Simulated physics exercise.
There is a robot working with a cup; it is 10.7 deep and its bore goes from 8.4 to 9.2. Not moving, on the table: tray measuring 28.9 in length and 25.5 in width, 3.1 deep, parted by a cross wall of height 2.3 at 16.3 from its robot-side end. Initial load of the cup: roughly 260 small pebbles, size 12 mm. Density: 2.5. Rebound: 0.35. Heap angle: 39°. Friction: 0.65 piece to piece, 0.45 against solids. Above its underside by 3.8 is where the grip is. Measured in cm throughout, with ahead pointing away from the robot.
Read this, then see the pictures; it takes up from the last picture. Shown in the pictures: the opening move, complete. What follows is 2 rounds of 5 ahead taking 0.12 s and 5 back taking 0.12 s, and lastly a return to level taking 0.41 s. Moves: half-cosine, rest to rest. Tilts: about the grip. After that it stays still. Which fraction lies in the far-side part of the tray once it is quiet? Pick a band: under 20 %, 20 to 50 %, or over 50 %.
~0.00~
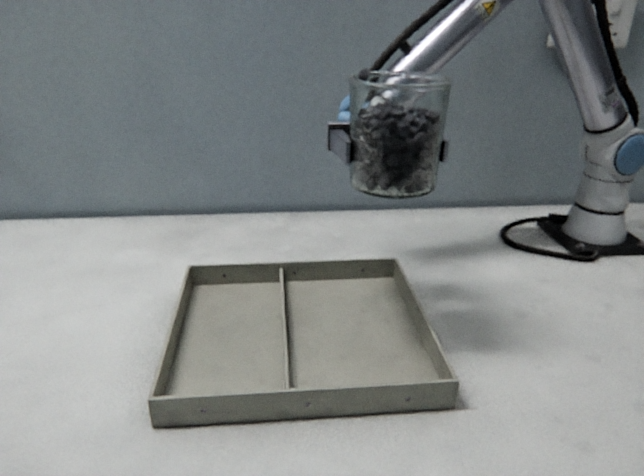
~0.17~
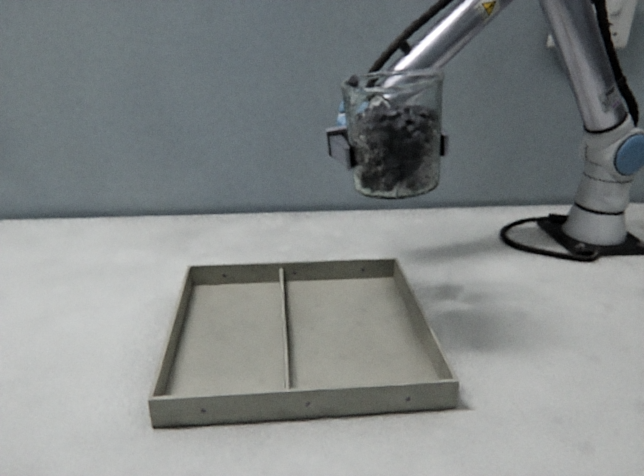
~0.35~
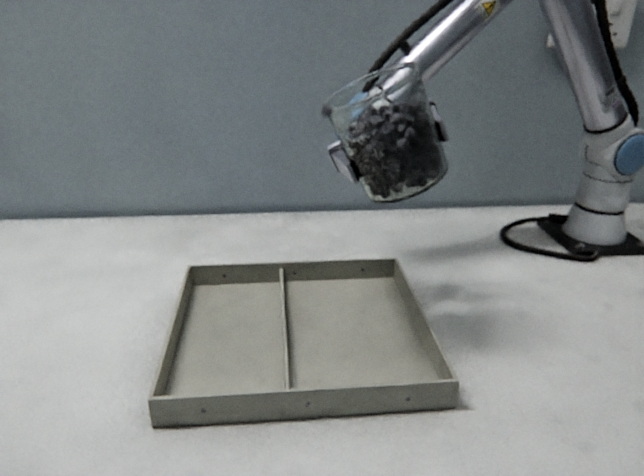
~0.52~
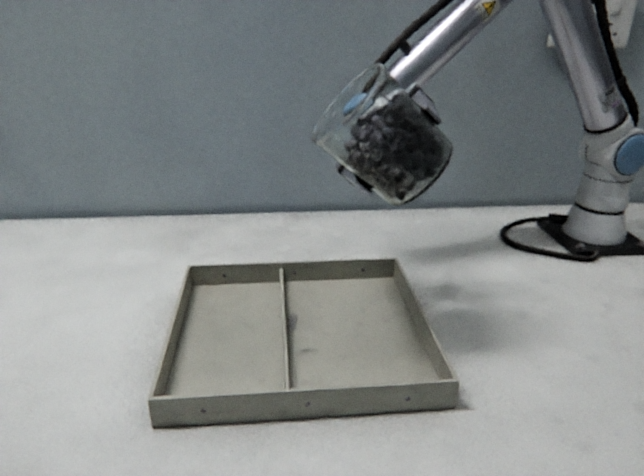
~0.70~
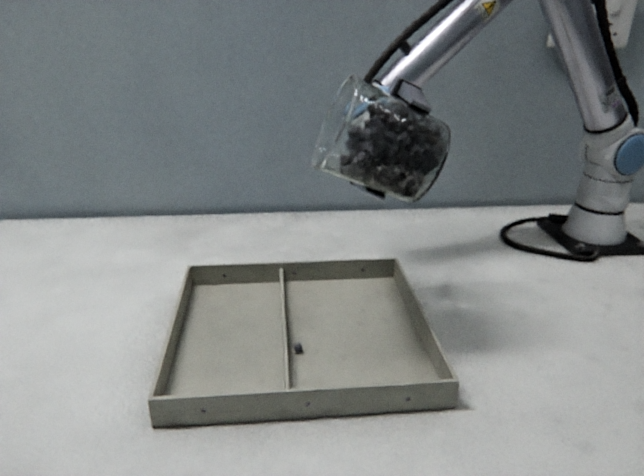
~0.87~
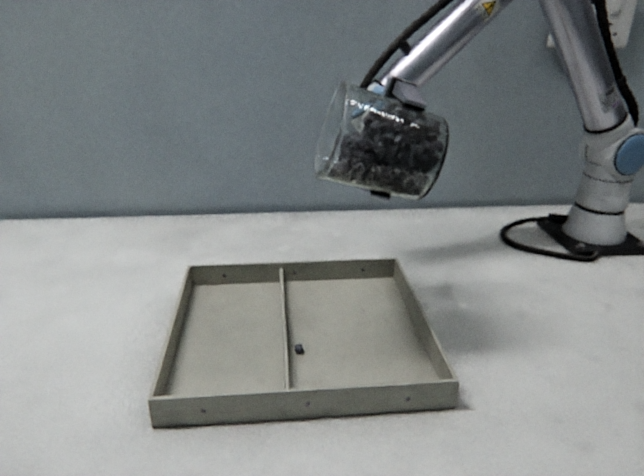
20 to 50 %.
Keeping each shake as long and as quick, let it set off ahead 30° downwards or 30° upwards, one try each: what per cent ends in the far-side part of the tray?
Estimates, in order: 10 % then 50 %.
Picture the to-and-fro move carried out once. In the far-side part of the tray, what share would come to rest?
About 20 per cent, then.
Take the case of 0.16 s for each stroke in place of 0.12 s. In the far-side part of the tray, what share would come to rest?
Roughly 15 in a hundred.
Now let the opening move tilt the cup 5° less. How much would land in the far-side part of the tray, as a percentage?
Estimate: Around 25 per cent.
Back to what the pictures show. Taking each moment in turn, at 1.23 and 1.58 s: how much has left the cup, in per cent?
25, then 45.
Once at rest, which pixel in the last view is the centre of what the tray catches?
Roughly at (245, 332) in the last picture.
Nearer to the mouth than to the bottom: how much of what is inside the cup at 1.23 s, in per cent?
I'd say close to 40 per cent.
After 1.23 s, tilted 73° forward, highest piece 25 above the table; 187 in the cup, 30 in the far-side part, 13 in the robot-side part, 1 on the table or floor, 25 in flight or on a rim.
After 1.58 s, tilted 29° forward, highest piece 28 above the table; 140 in the cup, 77 in the far-side part, 33 in the robot-side part, 3 on the table or floor, 3 in flight or on a rim.
After 1.96 s, level, highest piece 27 above the table; 140 in the cup, 80 in the far-side part, 33 in the robot-side part, 3 on the table or floor.
After 3.01 s, level, highest piece 27 above the table; 140 in the cup, 80 in the far-side part, 33 in the robot-side part, 3 on the table or floor.
At rest, 140 in the cup, 80 in the far-side part, 33 in the robot-side part, 3 on the table or floor. That is 31 % in the far-side part of the tray.
